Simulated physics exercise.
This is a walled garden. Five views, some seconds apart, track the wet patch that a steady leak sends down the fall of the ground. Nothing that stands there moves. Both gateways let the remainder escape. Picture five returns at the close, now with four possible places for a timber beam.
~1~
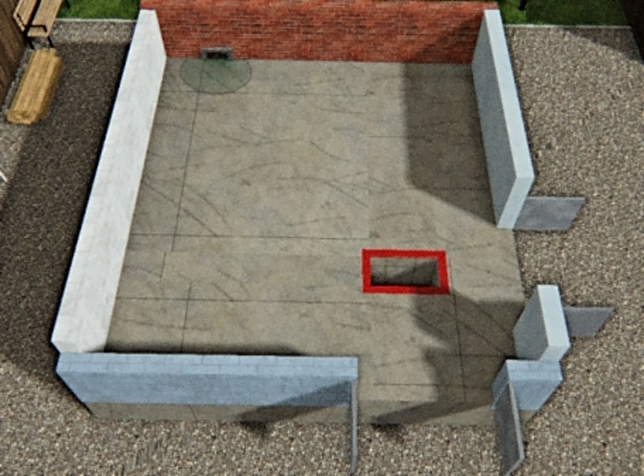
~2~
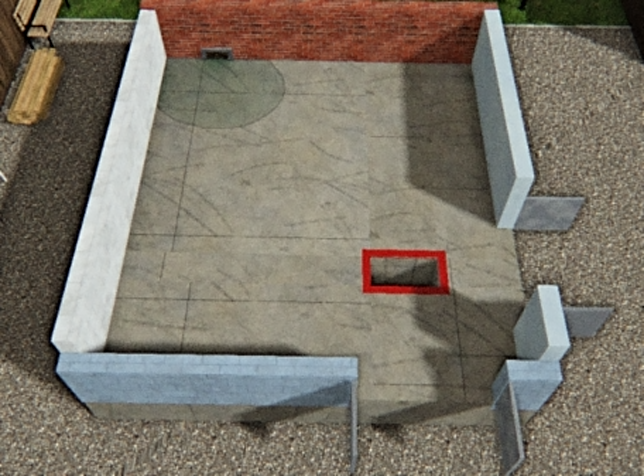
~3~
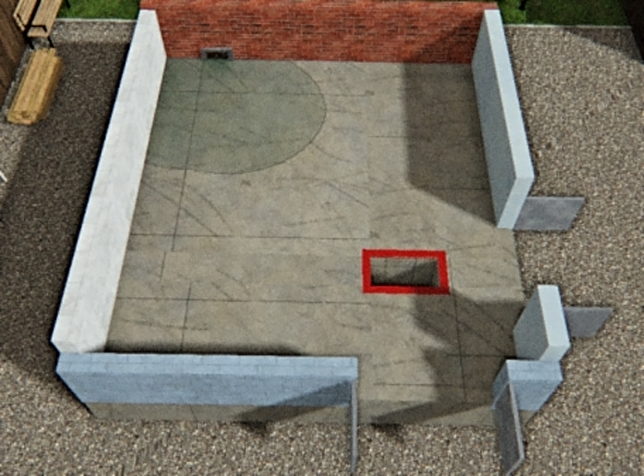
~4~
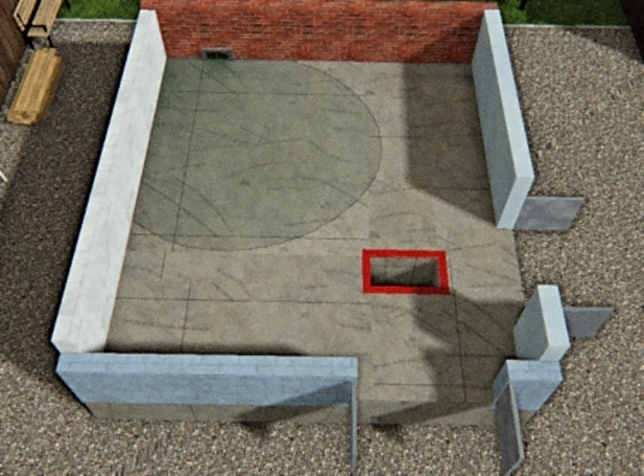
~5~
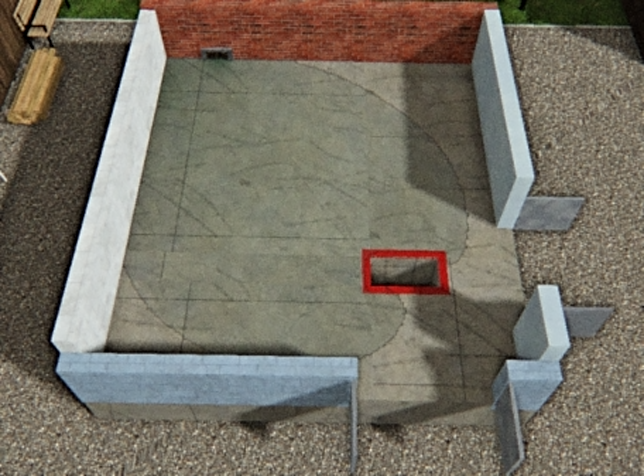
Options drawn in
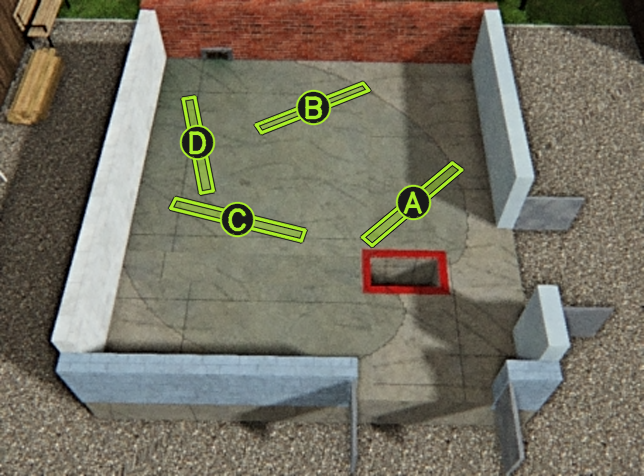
A walled garden with a grey paved floor is seen from high above, the view staying still. A brick-red wall closes the far side, pale walls line the others, grey gates stand open at the right and near side, and a red-edged drain sits right of centre. From a small outfall at the far left, a thin greenish sheet of water spreads in a widening curve across most of the floor, reaching the drain and entering it.
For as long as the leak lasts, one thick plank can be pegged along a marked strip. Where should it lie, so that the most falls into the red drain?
Place C does it best.
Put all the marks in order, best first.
C, D, B, A.
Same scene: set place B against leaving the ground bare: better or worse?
It is worse.
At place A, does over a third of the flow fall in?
No.
On the marked copy, A from (367, 241) to (457, 166); B from (258, 128) to (365, 86); C from (173, 203) to (303, 235); D from (188, 98) to (207, 191).
With A, about 15 % of the stream runs into the red drain, about 85 % out by the gates.
With B, about 20 % of the stream runs into the red drain, about 80 % out by the gates.
With C, about 42 % of the stream runs into the red drain, about 58 % out by the gates.
With D, about 27 % of the stream runs into the red drain, about 73 % out by the gates.
